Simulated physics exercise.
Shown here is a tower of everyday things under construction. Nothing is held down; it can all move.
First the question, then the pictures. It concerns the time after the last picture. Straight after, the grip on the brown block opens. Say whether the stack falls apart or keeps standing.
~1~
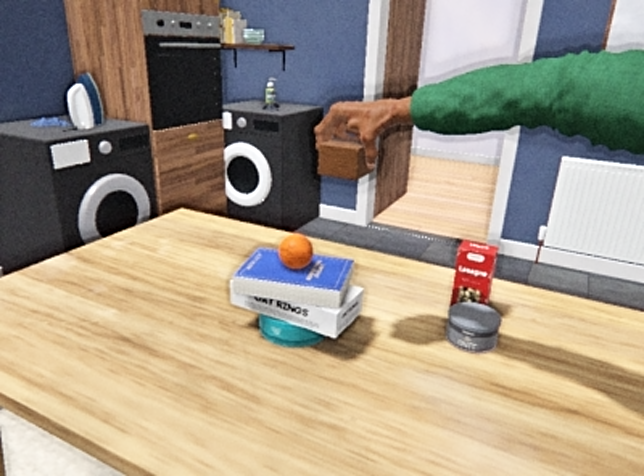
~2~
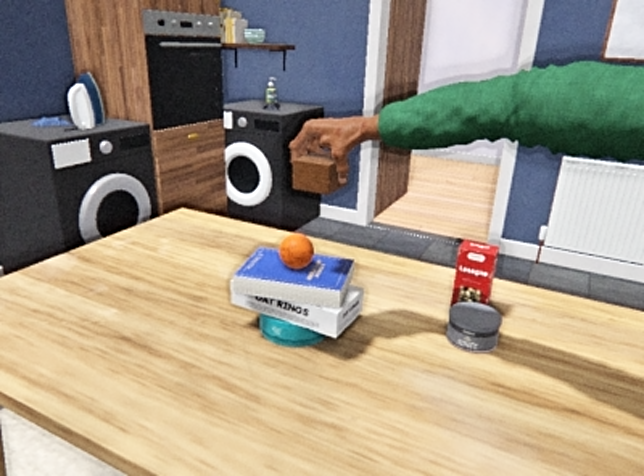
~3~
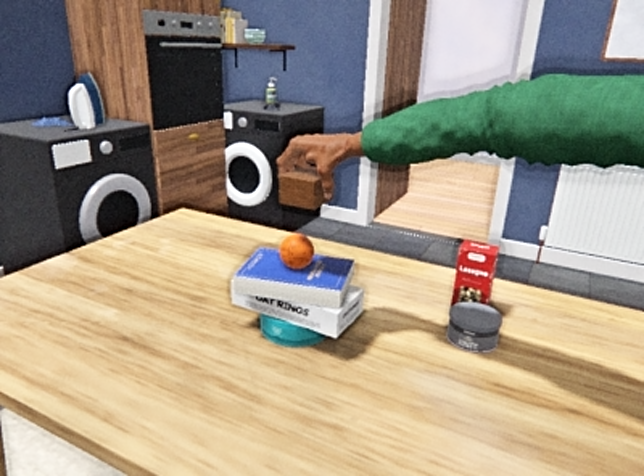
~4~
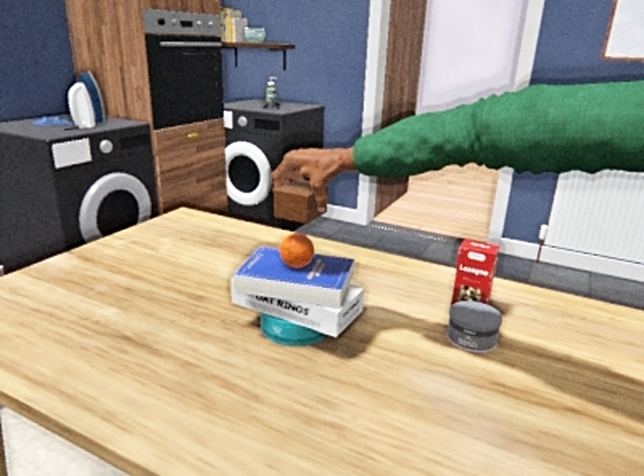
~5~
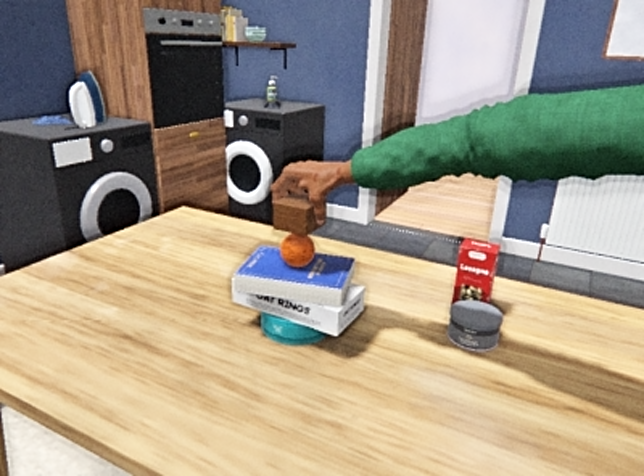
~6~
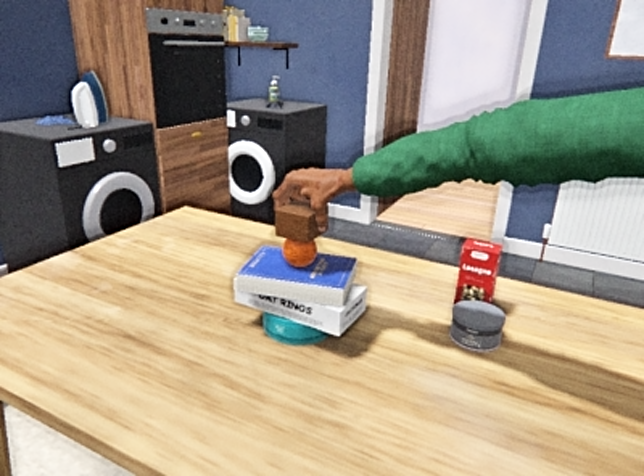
I expect something will drop.
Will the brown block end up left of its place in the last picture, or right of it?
That would be the viewer's right.
Then, 0.50 s past the last view, brown block now fallen.
Then, 0.80 s past the last view, things are still on the move.
Then, 1.30 s past the last view, nothing new.
Finally, fallen, brown block; the other 6 still in place. Final places as the last picture's camera would see them, brown block near (401, 322). The pile loses its balance.
